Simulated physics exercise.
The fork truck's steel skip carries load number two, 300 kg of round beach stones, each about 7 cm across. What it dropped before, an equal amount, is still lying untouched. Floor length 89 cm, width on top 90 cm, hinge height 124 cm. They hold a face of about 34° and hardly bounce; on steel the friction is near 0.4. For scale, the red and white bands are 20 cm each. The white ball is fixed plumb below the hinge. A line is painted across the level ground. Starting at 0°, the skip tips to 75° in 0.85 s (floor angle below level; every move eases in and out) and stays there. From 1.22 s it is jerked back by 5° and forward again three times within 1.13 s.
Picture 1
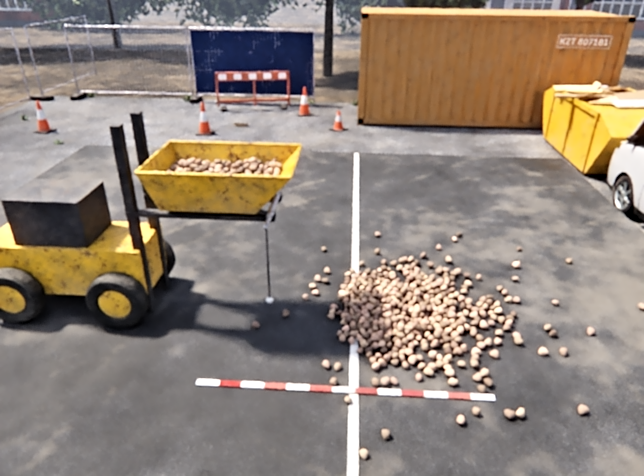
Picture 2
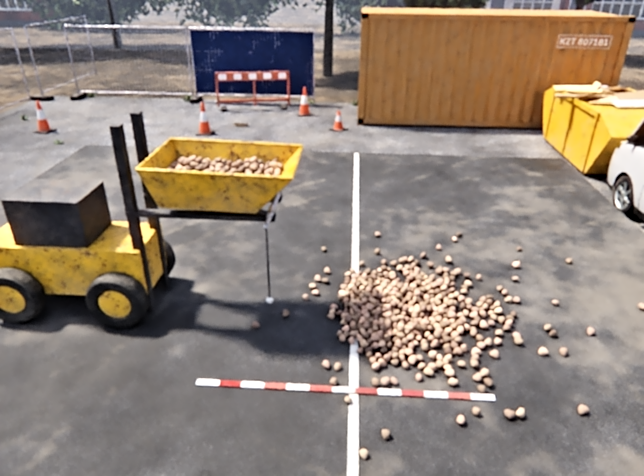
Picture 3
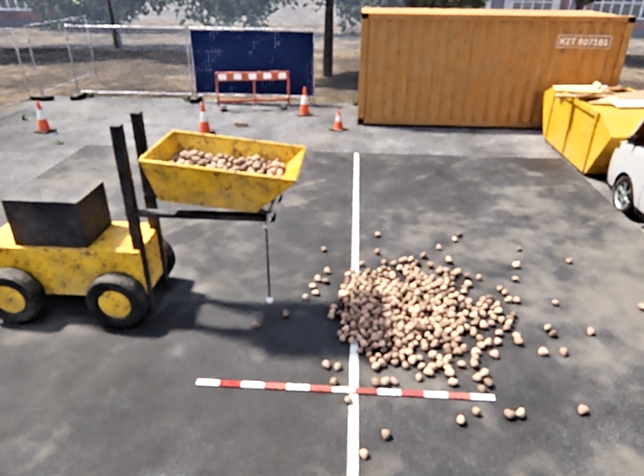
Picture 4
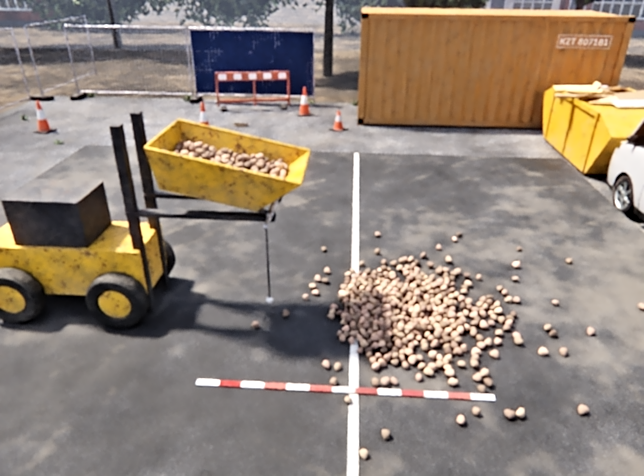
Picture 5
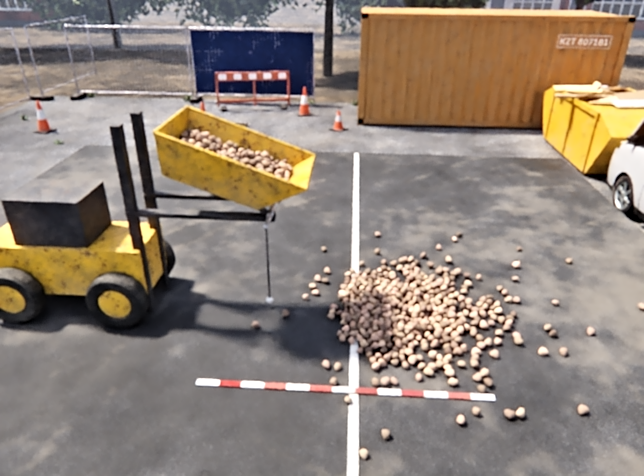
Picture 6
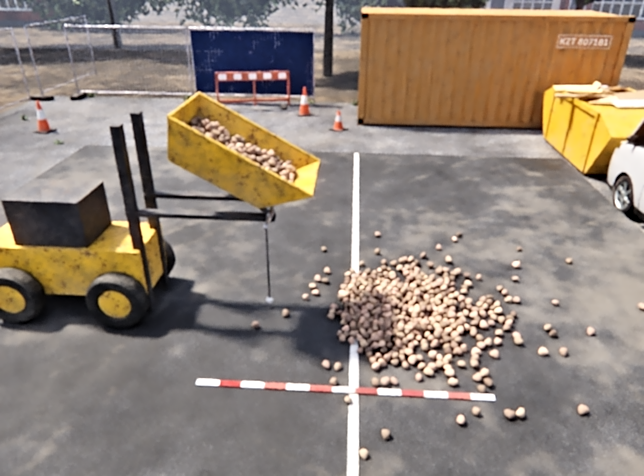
A long orange shipping container stands at the back of a grey paved yard seen from a raised, fixed viewpoint, with cones, a barrier and a blue panel to its left. At left, a yellow fork truck holds up a yellow skip of brownish stones, beside a loose heap lying across a white line. The skip tilts steadily down towards the right, its left end rising, while the truck and heap stay still.
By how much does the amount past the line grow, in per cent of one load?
Roughly 87 per cent of a load more.
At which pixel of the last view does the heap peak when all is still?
Around (385, 297).
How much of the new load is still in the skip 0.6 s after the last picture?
About 85 per cent.
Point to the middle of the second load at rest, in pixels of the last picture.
Near (404, 305).
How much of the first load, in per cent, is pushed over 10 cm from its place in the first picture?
Roughly 35 per cent of them.
Then, 0.3 s after the last picture the floor is at 64°; in per cent of one load, 100 in the skip, 9 short of the line, 90 past the line; the foremost stones are at (580, 308).
Then, 0.6 s after the last picture the floor is at 75°; in per cent of one load, 86 in the skip, 23 short of the line, 91 past the line; the foremost stones are at (580, 308).
Then, 2.4 s after the last picture the floor is at 75°; in per cent of one load, 0 in the skip, 22 short of the line, 178 past the line; the foremost stones are at (607, 299).
Then, 4.9 s after the last picture the floor is at 75°; in per cent of one load, 0 in the skip, 22 short of the line, 178 past the line; the foremost stones are at (607, 299). Net gain past the line, 87.
